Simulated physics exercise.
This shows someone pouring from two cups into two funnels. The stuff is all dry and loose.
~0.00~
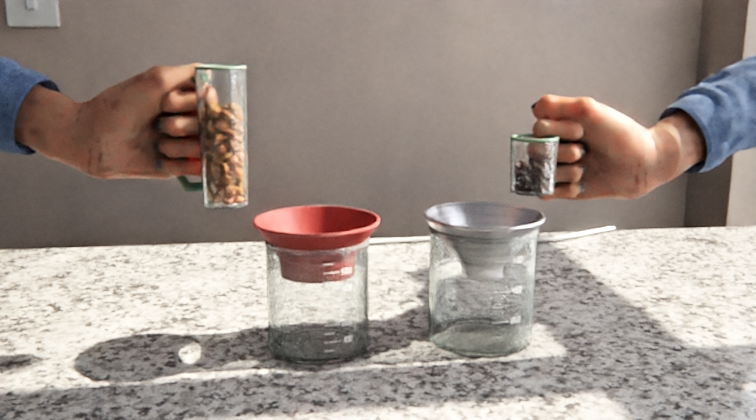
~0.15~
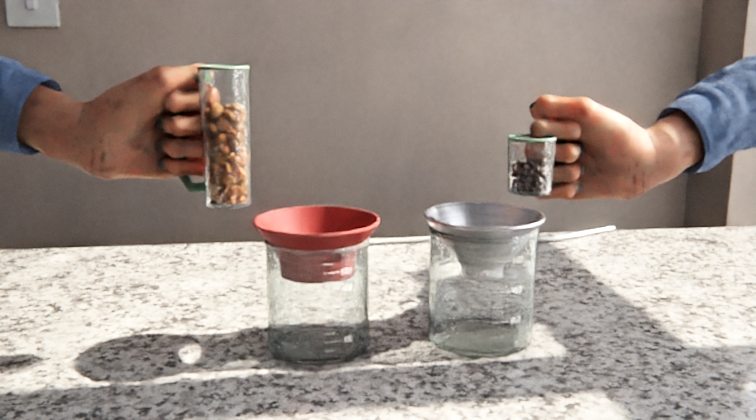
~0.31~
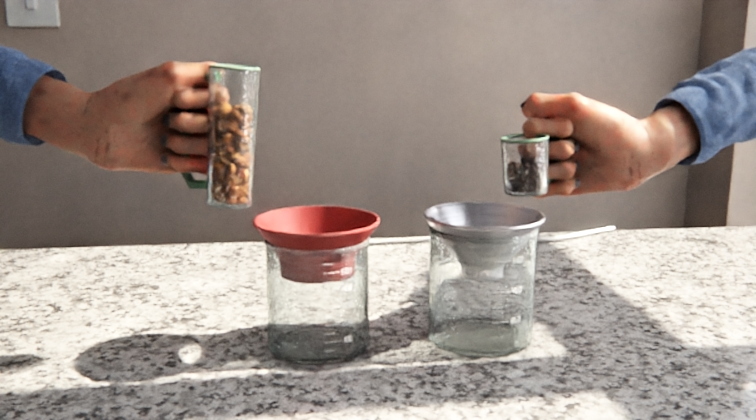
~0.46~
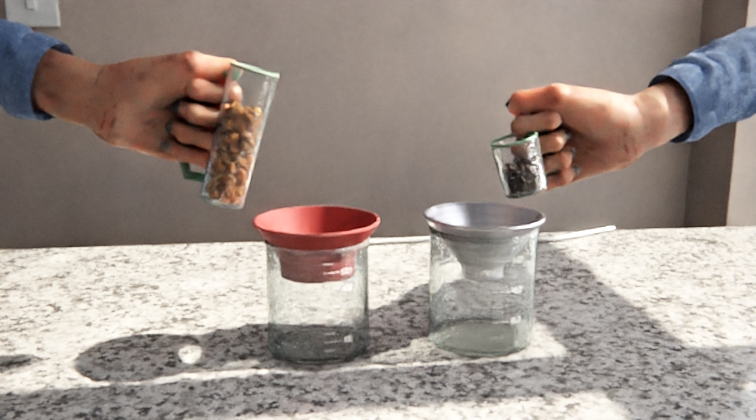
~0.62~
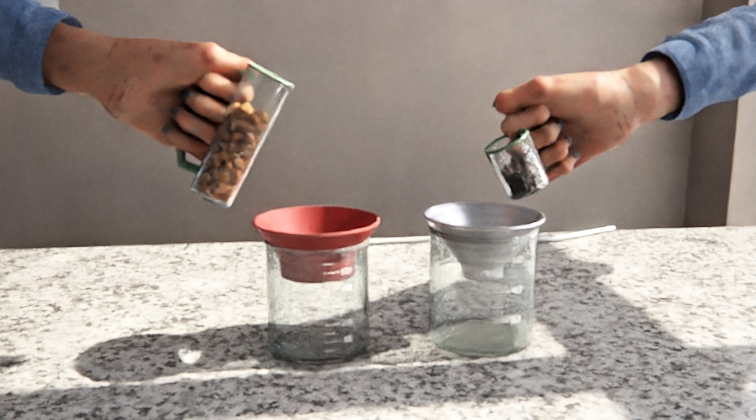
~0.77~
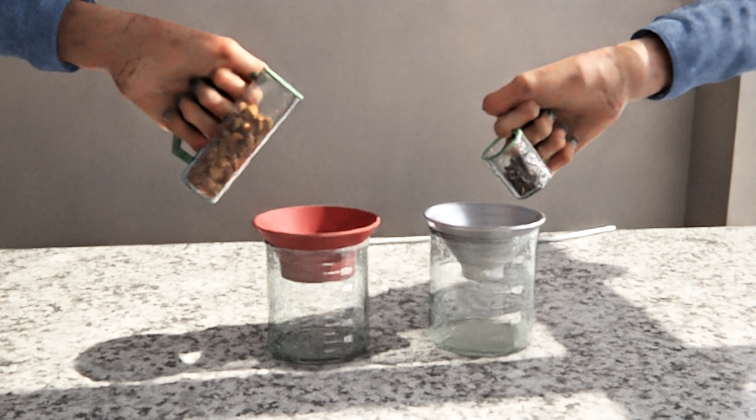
Above a speckled counter, two hands held clear cups of dry brown and dark bits over a red funnel and a gray one set in glass beakers, then gradually tilted both cups inward.
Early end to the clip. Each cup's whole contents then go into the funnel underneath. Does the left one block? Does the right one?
At the end, left: Looks like it ends up empty; right: Looks like it ends up empty.
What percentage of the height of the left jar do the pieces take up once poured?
I'd say some 20 %.
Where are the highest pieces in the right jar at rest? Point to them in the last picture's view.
Looks like it tops out around (501, 336).
After 1.23 s, left, all still in the cup; right, all still in the cup.
After 1.63 s, left, nearly all still in the cup, a stray few in or over the funnel; right, most still in the cup, a small part in or over the funnel, a stray few down in the jar.
After 1.98 s, left, about two thirds still in the cup, a small part in or over the funnel, a small part down in the jar; right, about a quarter in or over the funnel, most down in the jar.
At rest (3.0 s), left, all down in the jar; right, all down in the jar.
